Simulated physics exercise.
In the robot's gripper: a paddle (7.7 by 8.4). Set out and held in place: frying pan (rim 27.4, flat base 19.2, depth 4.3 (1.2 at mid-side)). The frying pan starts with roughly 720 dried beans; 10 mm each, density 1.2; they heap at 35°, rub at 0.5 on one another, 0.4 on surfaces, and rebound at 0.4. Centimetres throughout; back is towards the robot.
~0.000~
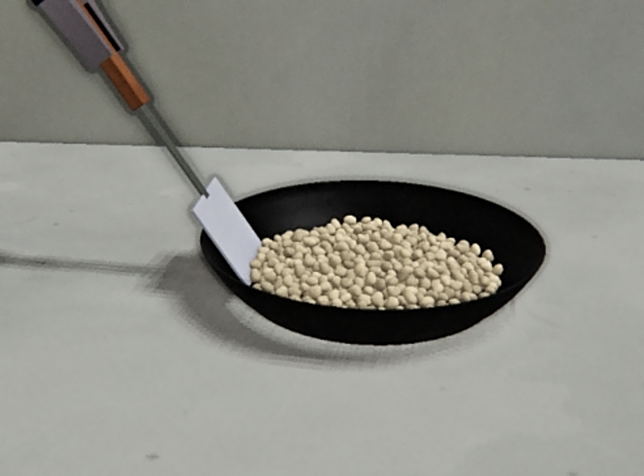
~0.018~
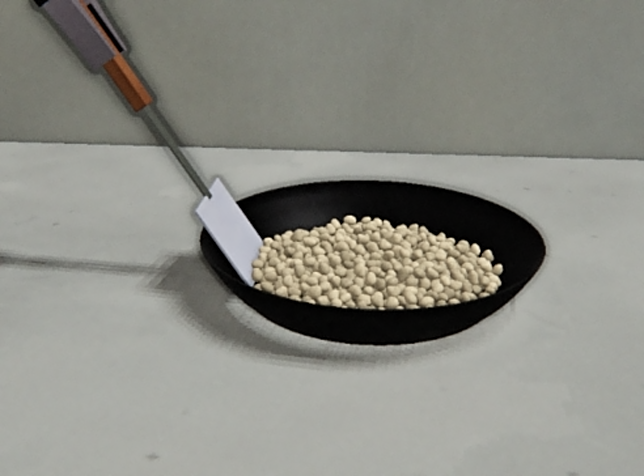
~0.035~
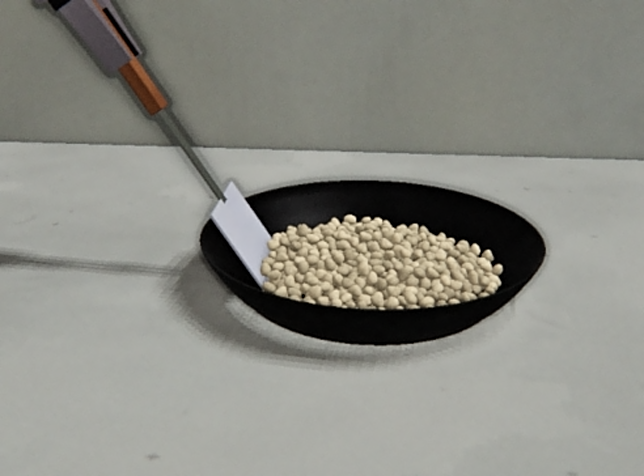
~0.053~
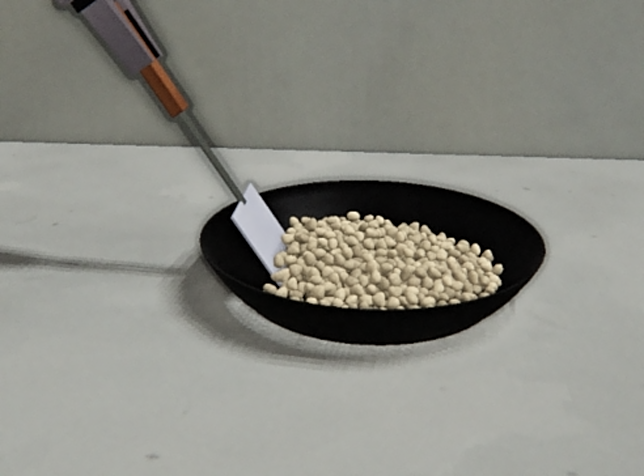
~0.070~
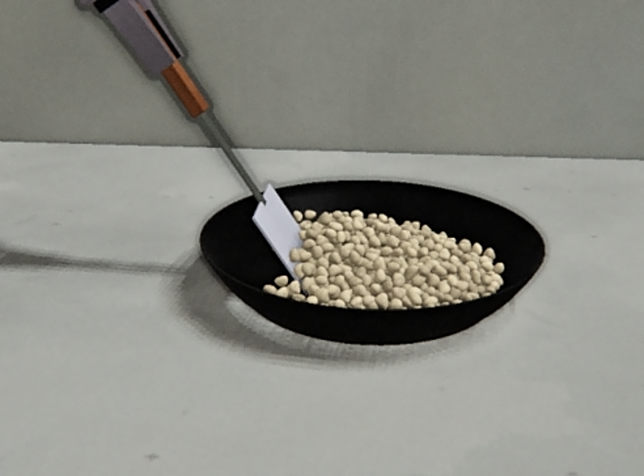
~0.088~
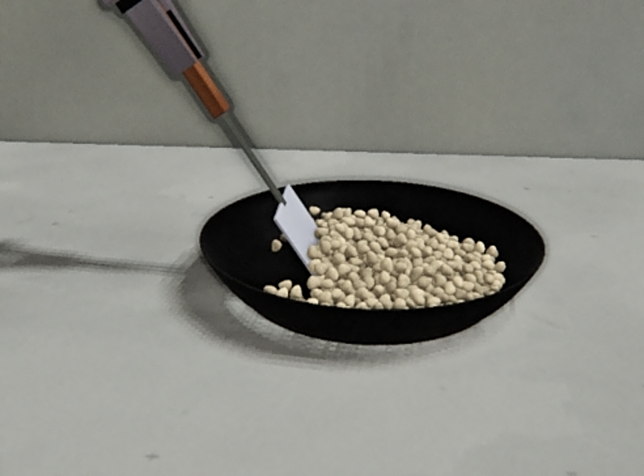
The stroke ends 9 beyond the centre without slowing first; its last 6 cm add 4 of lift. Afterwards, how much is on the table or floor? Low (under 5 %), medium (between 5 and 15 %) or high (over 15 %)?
On the table or floor the share is high, over 15 %.
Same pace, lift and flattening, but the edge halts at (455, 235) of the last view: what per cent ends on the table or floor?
Some 10 per cent.
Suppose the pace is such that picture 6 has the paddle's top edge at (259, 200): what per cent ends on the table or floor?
About 10 per cent.
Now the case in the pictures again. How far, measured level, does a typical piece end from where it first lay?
Roughly 5 cm.
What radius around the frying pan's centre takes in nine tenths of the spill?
About 40 cm.
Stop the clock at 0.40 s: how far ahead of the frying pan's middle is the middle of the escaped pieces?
About 24 cm.
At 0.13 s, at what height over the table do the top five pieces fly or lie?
Some 5 cm.
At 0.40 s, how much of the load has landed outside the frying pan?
Some 20 per cent.
By 0.13 s, sloping 57°, highest piece 6 above the table; 723 in the frying pan.
By 0.17 s, sloping 57°, highest piece 7 above the table; 723 in the frying pan.
By 0.40 s, sloping 57°, highest piece 12 above the table; 572 in the frying pan, 135 on the table or floor, 16 on the blade or in flight.
By 1.45 s, sloping 57°, highest piece 5 above the table; 572 in the frying pan, 151 on the table or floor.
Final count, 572 in the frying pan, 151 on the table or floor. That is 21 % on the table or floor.
